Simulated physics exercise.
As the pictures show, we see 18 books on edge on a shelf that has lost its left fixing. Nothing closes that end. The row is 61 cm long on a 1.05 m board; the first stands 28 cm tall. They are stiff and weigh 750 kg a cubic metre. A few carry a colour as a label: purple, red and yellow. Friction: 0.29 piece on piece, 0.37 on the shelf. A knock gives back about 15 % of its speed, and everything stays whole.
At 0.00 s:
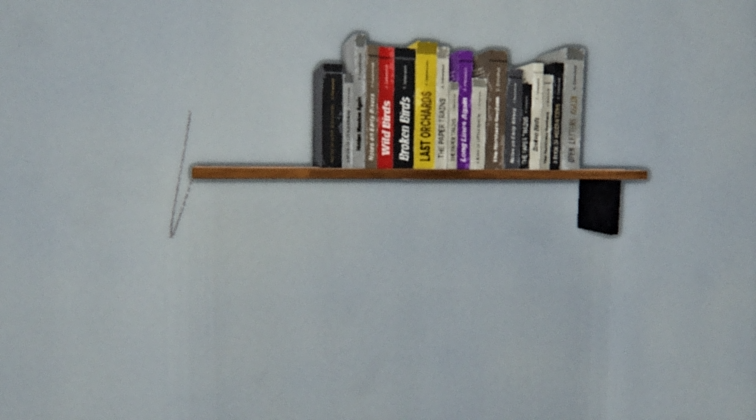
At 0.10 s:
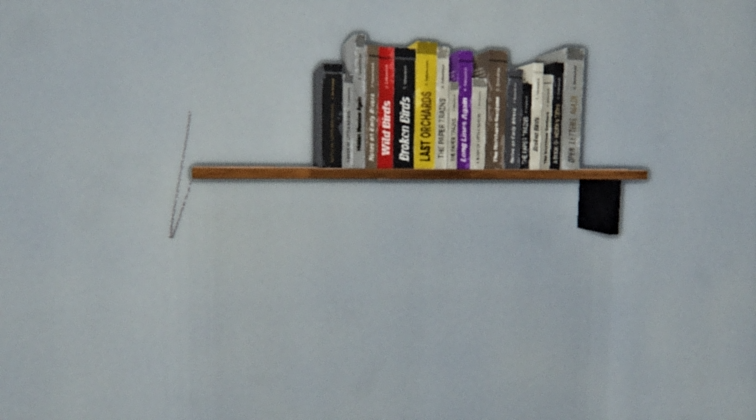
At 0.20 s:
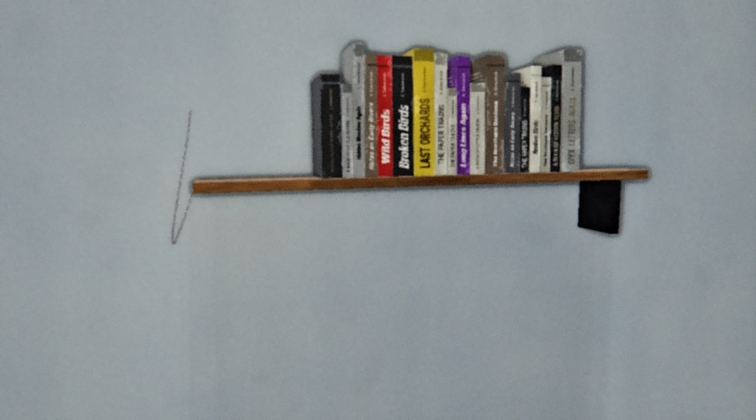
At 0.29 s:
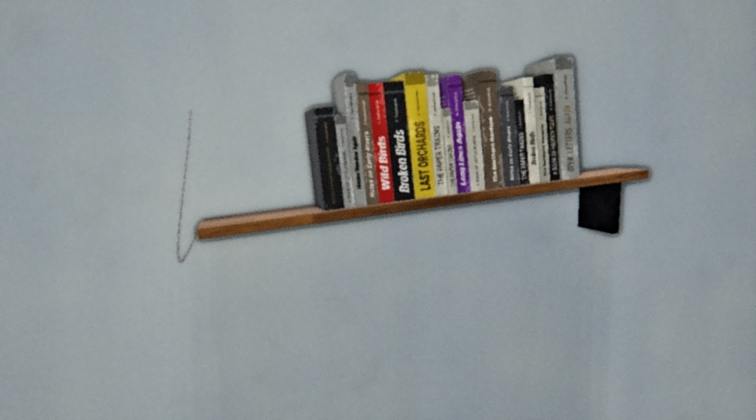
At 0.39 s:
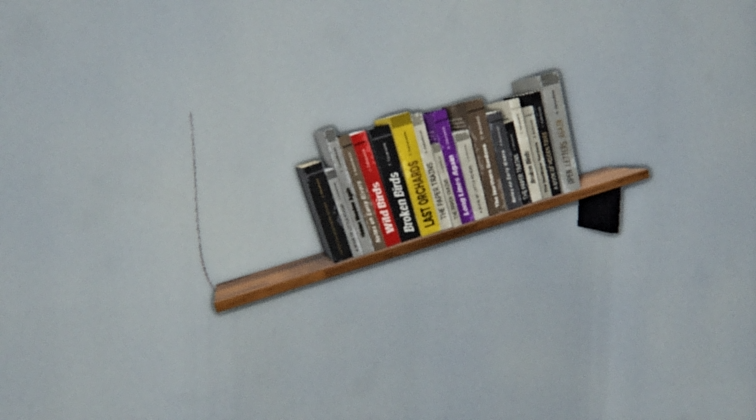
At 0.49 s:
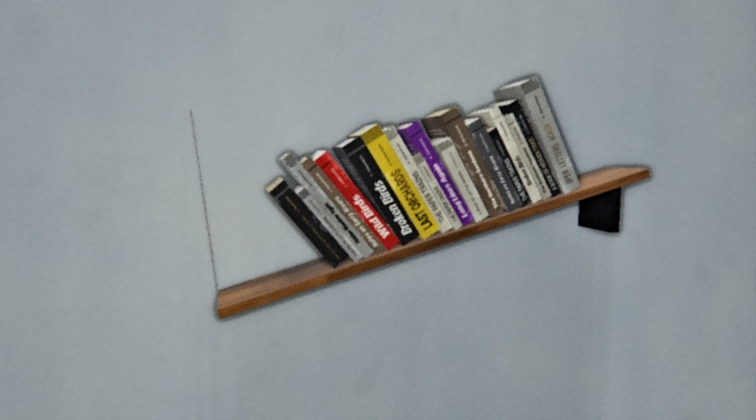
A wooden shelf holding a row of books against a pale wall tilts down at its left end until the slack cord there is drawn straight, and the books lean over to the left along the sloping board.
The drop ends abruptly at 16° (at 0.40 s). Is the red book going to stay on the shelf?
The red book falls off.
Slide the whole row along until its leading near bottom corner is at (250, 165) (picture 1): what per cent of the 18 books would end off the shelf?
Then 40 per cent.
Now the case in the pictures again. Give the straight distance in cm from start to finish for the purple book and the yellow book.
About: Purple 40, yellow 60.
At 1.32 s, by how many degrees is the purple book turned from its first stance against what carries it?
About 70°.
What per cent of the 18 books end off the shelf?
Near 35 per cent.
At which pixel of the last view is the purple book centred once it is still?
Around (333, 230).
After 0.64 s, none of the 18 books off the shelf, 18 disturbed; red book 48° from how it stood; yellow book 37° from how it stood.
After 0.94 s, 1 of the 18 books off the shelf; red book on its side; yellow book on its side.
After 1.32 s, 6 of the 18 books off the shelf; red book on its side; yellow book on its side.
In the end (1.7 s), 6 of the 18 books off the shelf; red book 35° from how it stood, 65 cm lower; yellow book on its side; purple book on its side. From the last view, middles, yellow book near (235, 283).
